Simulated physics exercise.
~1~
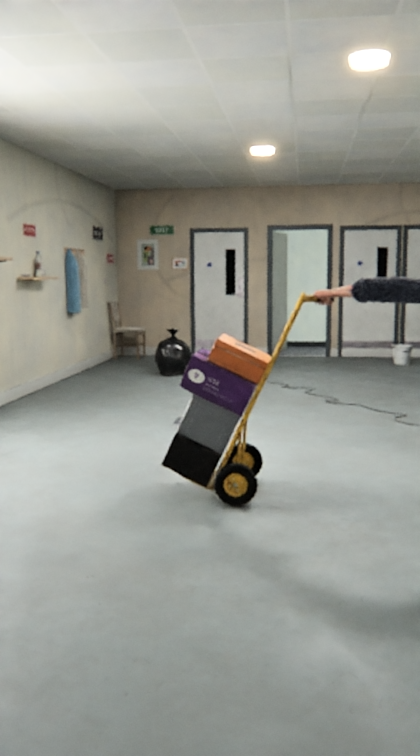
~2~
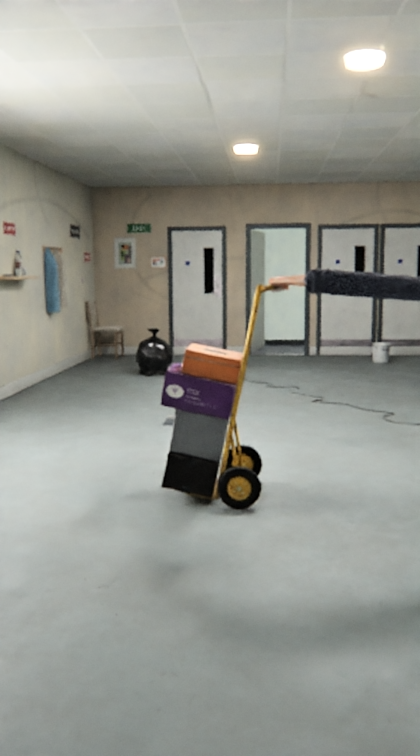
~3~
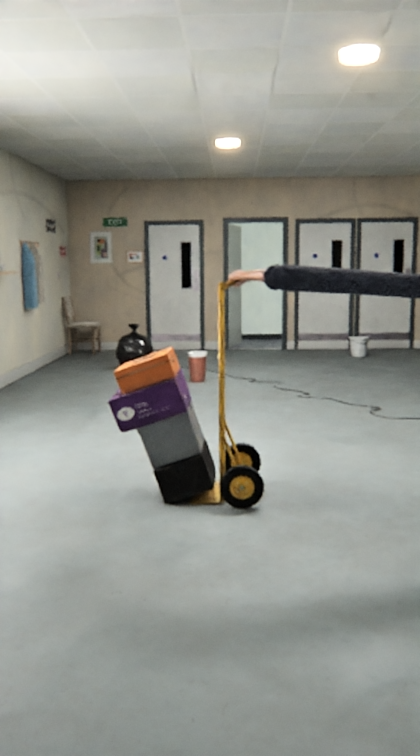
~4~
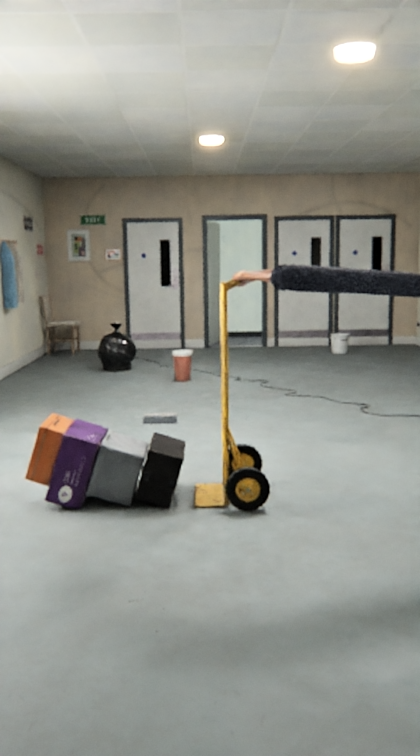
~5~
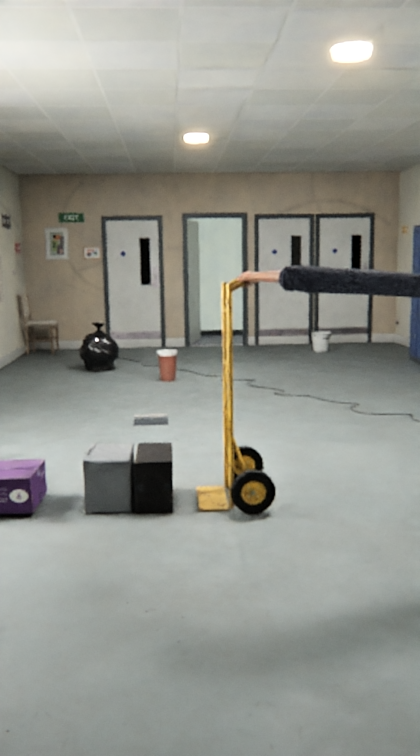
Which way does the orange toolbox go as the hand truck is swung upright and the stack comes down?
The orange toolbox moves to the left, away from the truck's upright frame, as it comes down with the toppling stack.
A yellow two-wheeled hand truck, leaning back with a stack of boxes, stands on the grey floor of a plain room, seen from the side, with doors and a black bag behind. An orange toolbox sits on top, over a purple parcel, a grey tote and a black box. A dark-sleeved arm from the right swings the truck upright, and the loose stack keeps tipping left, away from the frame. The boxes topple to the floor. Finally the grey and black ones lie together before the empty toe plate, the purple parcel rests at the left edge, and the orange toolbox is out of view.
